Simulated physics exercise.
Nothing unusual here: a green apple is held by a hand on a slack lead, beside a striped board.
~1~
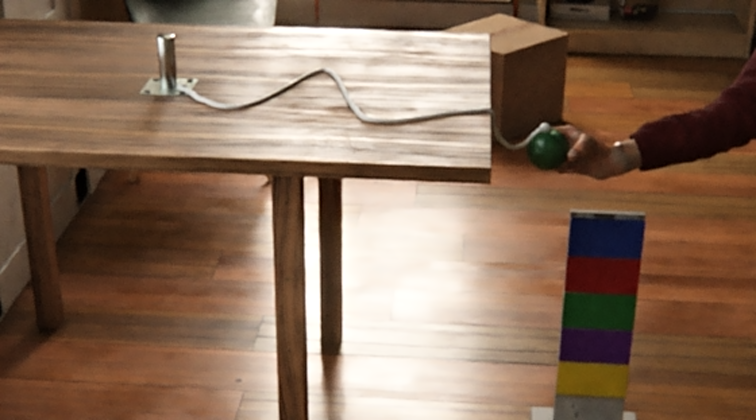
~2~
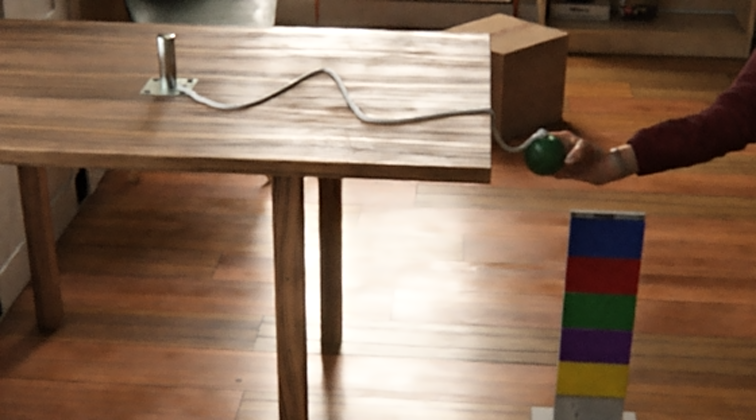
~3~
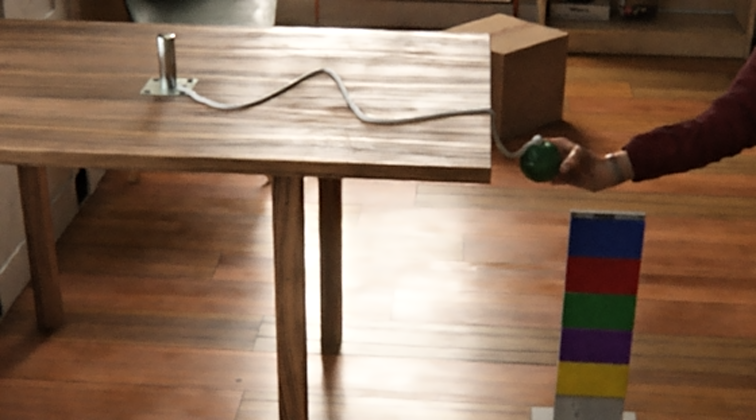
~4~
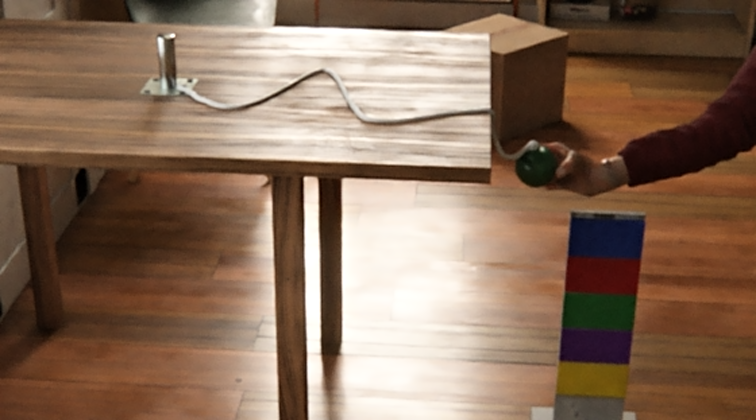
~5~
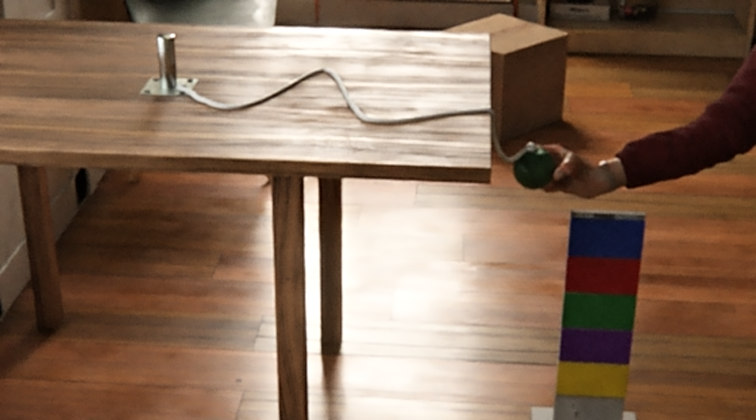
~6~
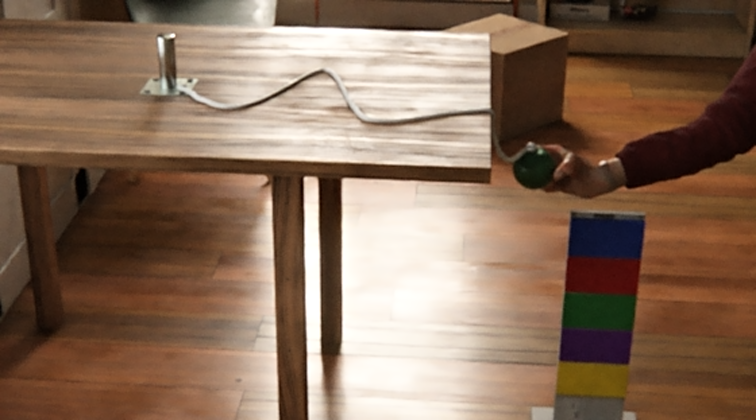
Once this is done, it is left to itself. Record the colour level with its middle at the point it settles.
Colour at middle: Yellow.
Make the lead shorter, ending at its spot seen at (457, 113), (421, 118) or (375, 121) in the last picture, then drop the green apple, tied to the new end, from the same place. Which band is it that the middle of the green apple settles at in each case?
First try: Red; second try: Blue; third try: No band.
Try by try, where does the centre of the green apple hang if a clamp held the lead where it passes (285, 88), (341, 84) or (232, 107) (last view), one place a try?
The three spots are (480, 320), (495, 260) and (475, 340), in that order.
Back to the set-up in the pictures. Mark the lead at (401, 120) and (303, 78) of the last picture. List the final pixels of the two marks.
(485, 194) and (374, 95), approximately.
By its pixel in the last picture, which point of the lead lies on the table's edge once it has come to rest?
It's the one at (346, 95).
Soon after, apple near (462, 334); level with purple.
Then, apple near (485, 368); level with yellow.
At rest, apple near (468, 363); level with yellow. The lead holds its middle at yellow.
